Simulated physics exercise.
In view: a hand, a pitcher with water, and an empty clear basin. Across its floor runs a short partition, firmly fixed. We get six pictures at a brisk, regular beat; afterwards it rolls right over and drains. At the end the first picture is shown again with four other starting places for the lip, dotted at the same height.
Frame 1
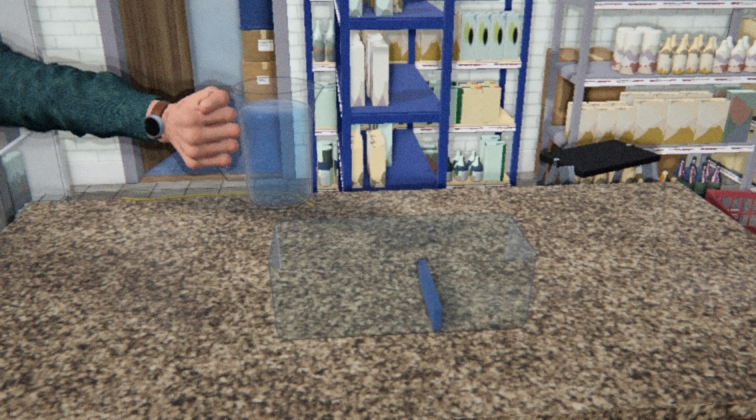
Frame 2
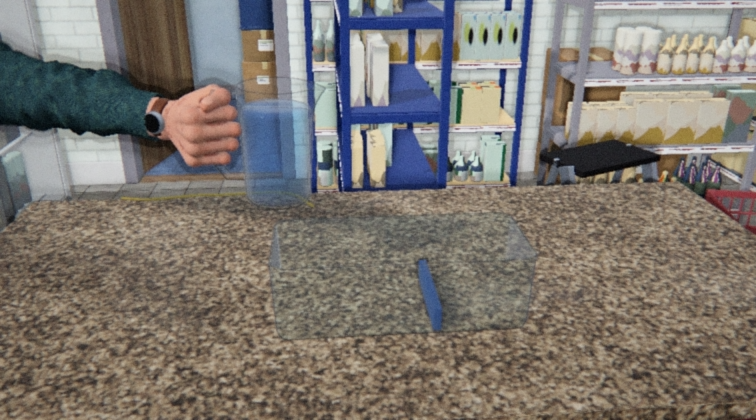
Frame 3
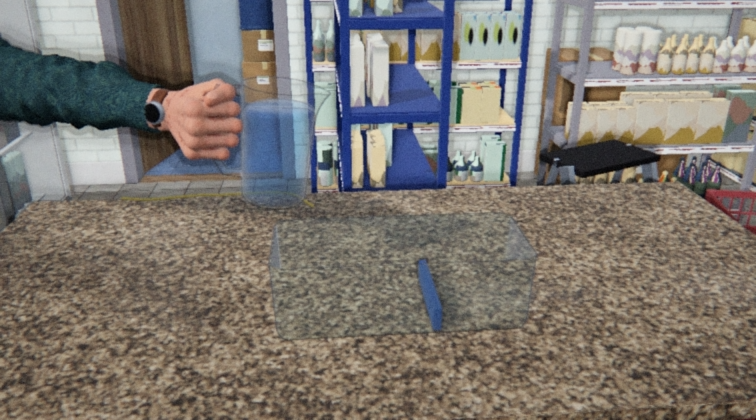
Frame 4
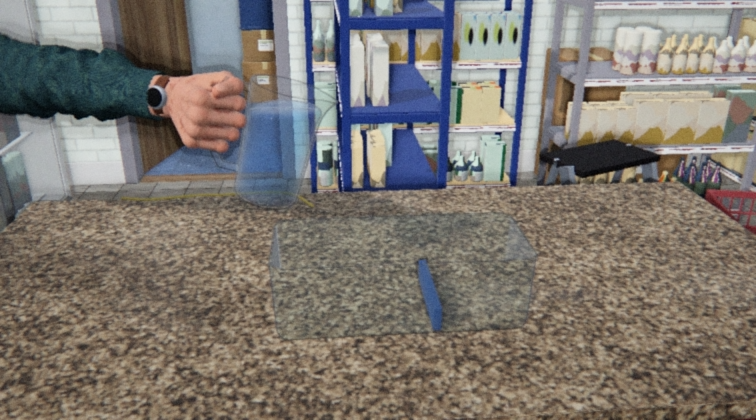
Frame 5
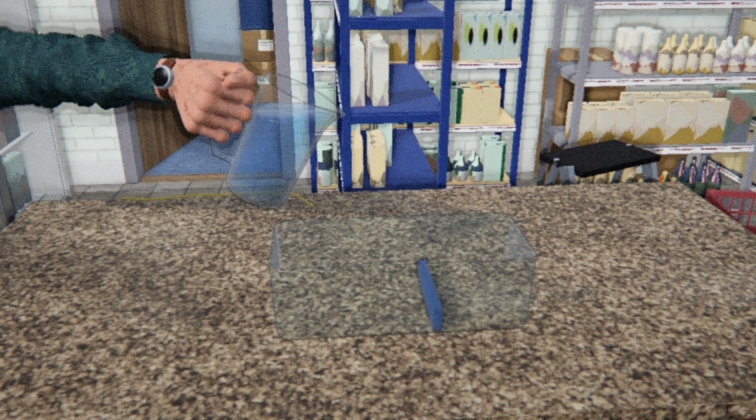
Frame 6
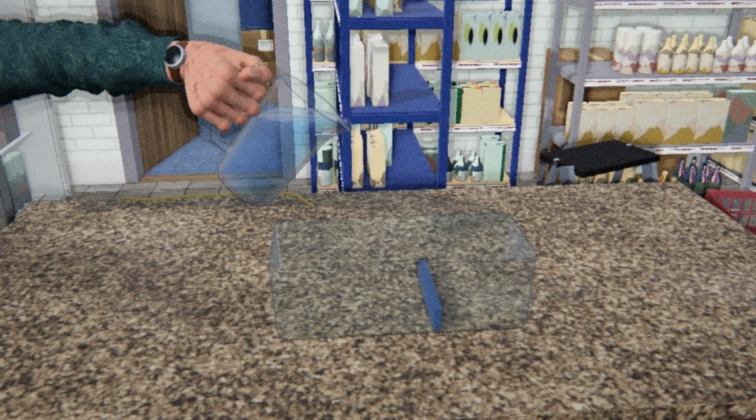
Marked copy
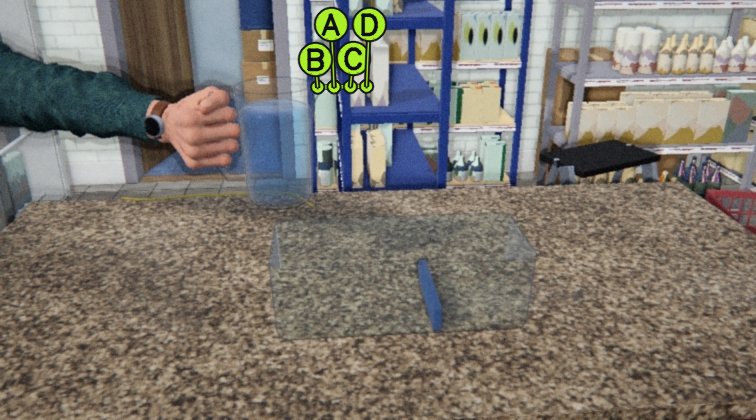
Hand in a dark green sleeve gradually tilting a clear pitcher of water rightward above a granite counter holding a clear basin.
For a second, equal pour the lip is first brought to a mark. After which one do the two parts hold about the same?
D.
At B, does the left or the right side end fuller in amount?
The left one.
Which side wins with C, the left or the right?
The left side.
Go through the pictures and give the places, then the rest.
Upright, lip at (322, 87); basin from (276, 336) to (526, 324); top of the wall at (430, 282); nothing has left yet, in the first frame.
Upright, lip at (324, 88); nothing has left yet, in the second frame.
Tipped about 7°, lip at (329, 93); nothing has left yet, in the third frame.
Tipped about 15°, lip at (336, 101); nothing has left yet, in the fourth frame.
Tipped about 27°, lip at (344, 113); nothing has left yet, in the fifth frame.
Tipped about 39°, lip at (349, 128); water is over the lip, down to (349, 128), in the sixth frame.
In lime, A at (334, 86); B at (317, 87); C at (350, 86); D at (366, 86).
If A is chosen, about 89 % ends left of the wall and 7 % right of it; 4 % is lost outside.
If B is chosen, about 88 % ends left of the wall and 9 % right of it; 3 % is lost outside.
If C is chosen, about 80 % ends left of the wall and 15 % right of it; 5 % is lost outside.
If D is chosen, about 50 % ends left of the wall and 48 % right of it.
